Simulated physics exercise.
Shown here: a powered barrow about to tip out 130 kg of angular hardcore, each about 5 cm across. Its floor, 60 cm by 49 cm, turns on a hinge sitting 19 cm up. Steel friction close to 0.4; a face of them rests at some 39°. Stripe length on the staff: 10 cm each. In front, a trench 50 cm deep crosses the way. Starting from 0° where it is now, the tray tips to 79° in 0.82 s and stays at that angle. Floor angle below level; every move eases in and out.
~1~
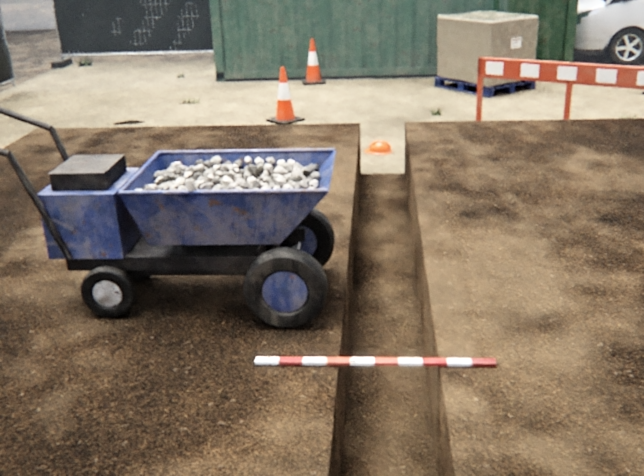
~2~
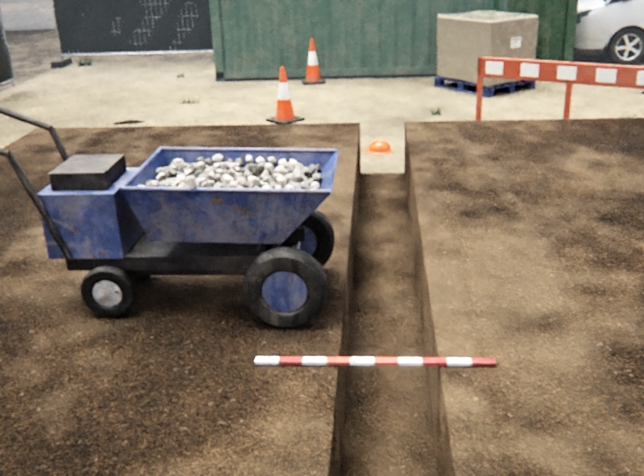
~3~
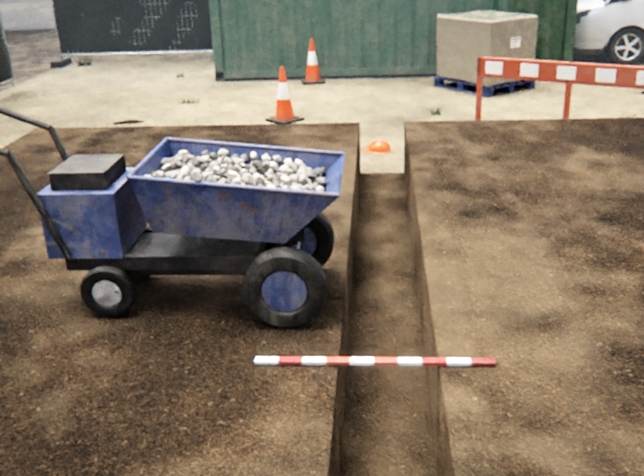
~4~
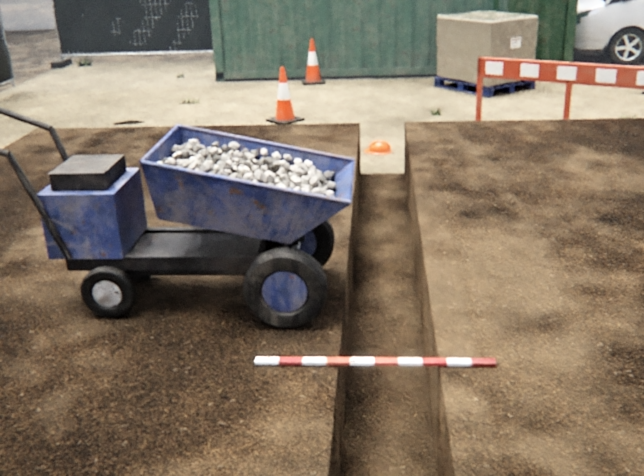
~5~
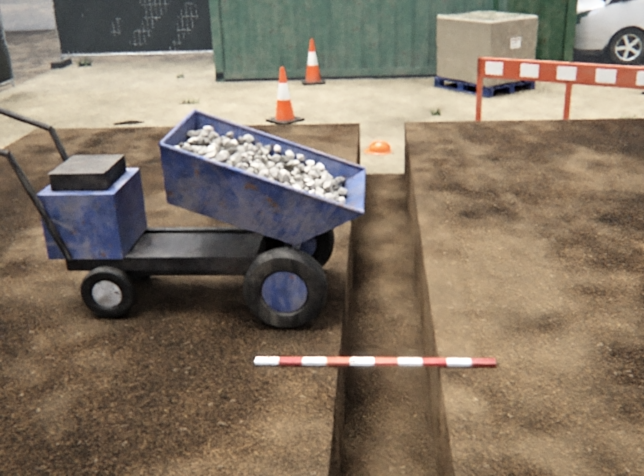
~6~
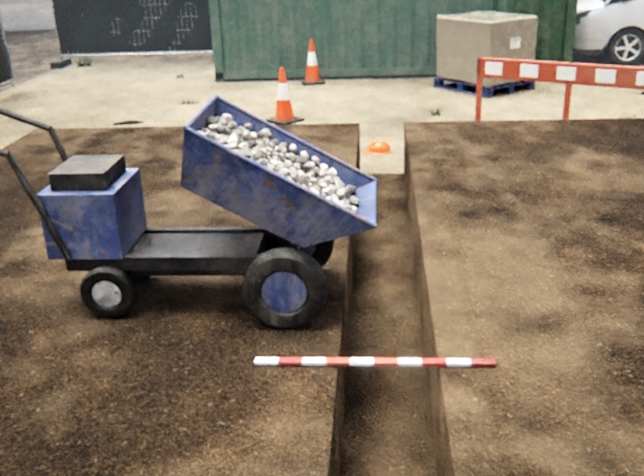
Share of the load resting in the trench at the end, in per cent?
59 per cent.
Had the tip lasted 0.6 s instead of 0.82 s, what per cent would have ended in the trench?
Then about 45 per cent.
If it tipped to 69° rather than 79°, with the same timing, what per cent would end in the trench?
It would come to about 55 percent.
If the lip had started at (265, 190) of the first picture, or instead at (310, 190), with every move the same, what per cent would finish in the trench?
I'd expect some 100 per cent, then some 80.
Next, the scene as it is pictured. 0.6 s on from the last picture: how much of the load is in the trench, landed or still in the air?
About 20 per cent by then.
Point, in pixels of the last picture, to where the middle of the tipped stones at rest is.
I'd point to around (422, 363).
Then, 0.3 s after the last picture the floor is at 67°, 100 % in the tray; the foremost stones are at (403, 268).
Then, 0.6 s after the last picture the floor is at 79°, 58 % in the tray, 21 % in the trench, 21 % past the trench; the foremost stones are at (492, 287).
Then, 0.9 s after the last picture the floor is at 79°, 12 % in the tray, 46 % in the trench, 42 % past the trench; the foremost stones are at (616, 273).
Then, 2.9 s after the last picture the floor is at 79°, 0 % in the tray, 59 % in the trench, 41 % past the trench; the foremost stones are past the picture's edge.
